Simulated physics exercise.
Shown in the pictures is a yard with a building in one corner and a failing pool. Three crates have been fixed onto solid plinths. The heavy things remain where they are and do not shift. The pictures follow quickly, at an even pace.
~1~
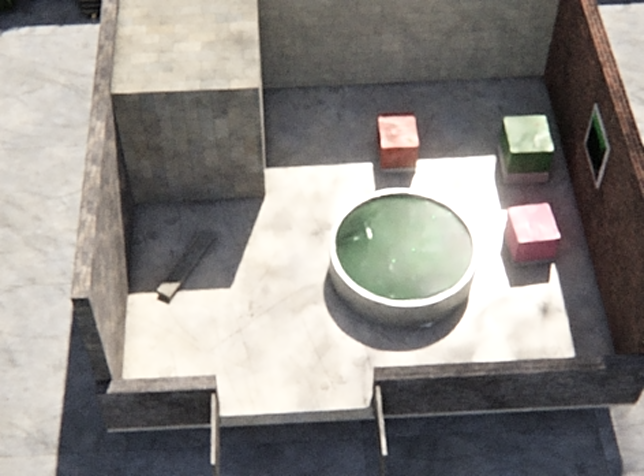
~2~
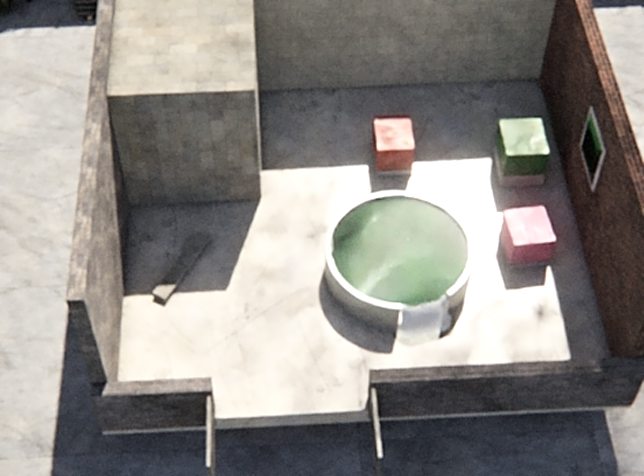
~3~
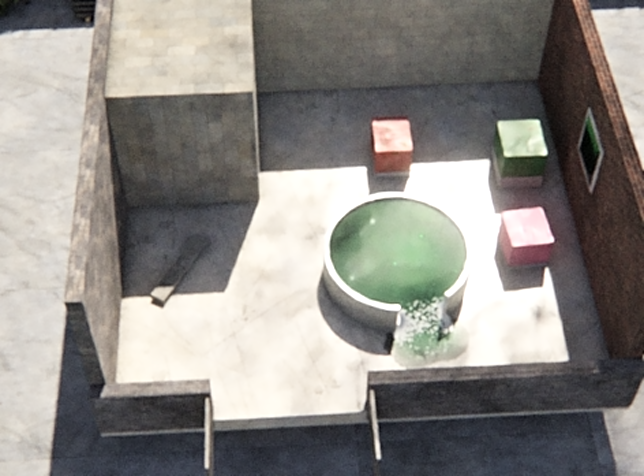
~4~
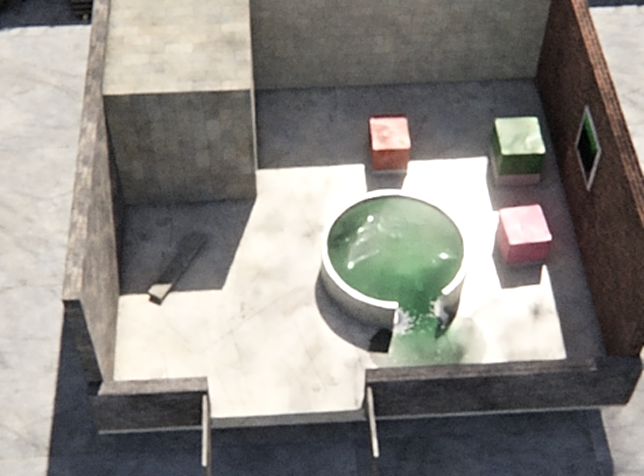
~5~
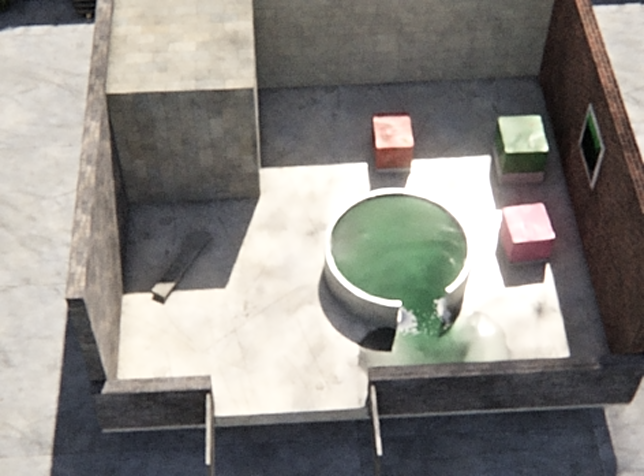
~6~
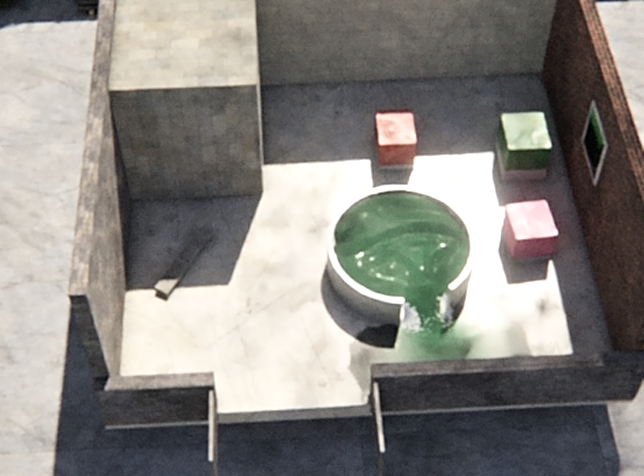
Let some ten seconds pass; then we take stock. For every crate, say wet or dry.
Green crate - dry; red crate - dry; pink crate - wet.
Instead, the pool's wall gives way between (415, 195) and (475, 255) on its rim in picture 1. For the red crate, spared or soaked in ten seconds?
In that case the red crate gets flooded.
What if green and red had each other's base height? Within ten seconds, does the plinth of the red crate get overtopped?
My reading: Red keeps dry.
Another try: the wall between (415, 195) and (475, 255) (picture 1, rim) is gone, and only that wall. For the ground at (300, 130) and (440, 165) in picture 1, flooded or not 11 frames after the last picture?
Taking them in turn: Left clear, then underwater.
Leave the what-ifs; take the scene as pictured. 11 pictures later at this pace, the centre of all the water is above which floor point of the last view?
It is near (422, 295).
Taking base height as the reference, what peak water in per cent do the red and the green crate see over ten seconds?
Roughly 50 and 40 per cent respectively.
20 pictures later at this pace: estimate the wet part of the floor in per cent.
I'd estimate some 40 per cent.
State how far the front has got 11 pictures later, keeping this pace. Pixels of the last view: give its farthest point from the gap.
Point: (215, 398) in the last picture's pixels.
A moment on, water covers 10 % of the floor; the green crate not reached, the red crate not reached, the pink crate not reached.
Next, water covers 20 % of the floor; the green crate not reached, the red crate not reached, the pink crate not reached.
Then, water covers 40 % of the floor; the green crate water round its plinth, the red crate not reached, the pink crate water round its plinth.
Later, water covers 55 % of the floor; the green crate water round its plinth, the red crate water round its plinth, the pink crate water round its plinth.
In the end, water covers 85 % of the floor; the green crate stayed above the water, the red crate stayed above the water, the pink crate was topped.
